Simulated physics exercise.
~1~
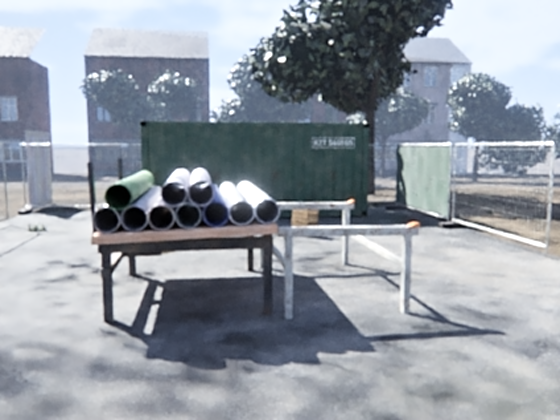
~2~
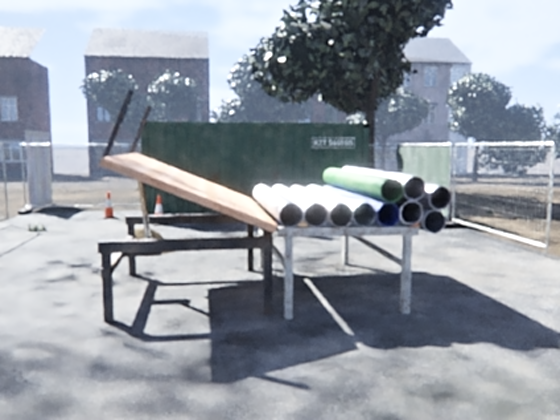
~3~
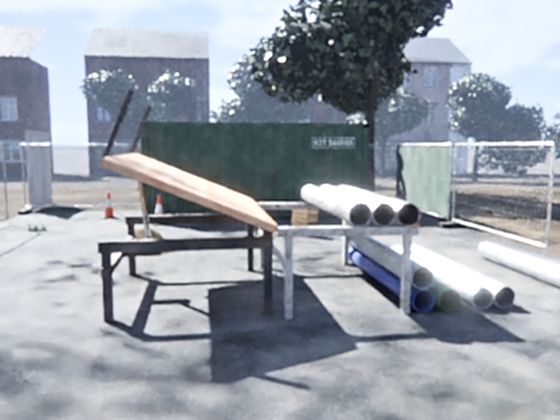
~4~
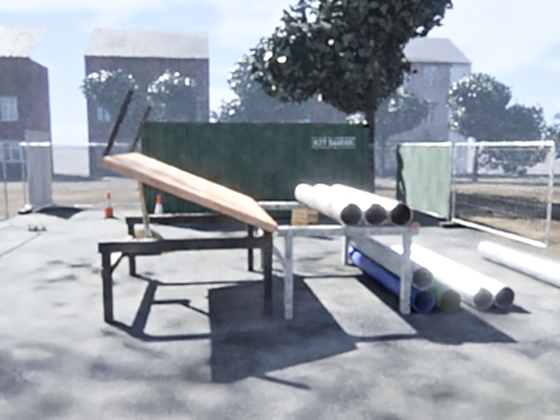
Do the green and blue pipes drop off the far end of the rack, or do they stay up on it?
Both the green and the blue pipe drop off the far end of the rack and come to rest on the ground.
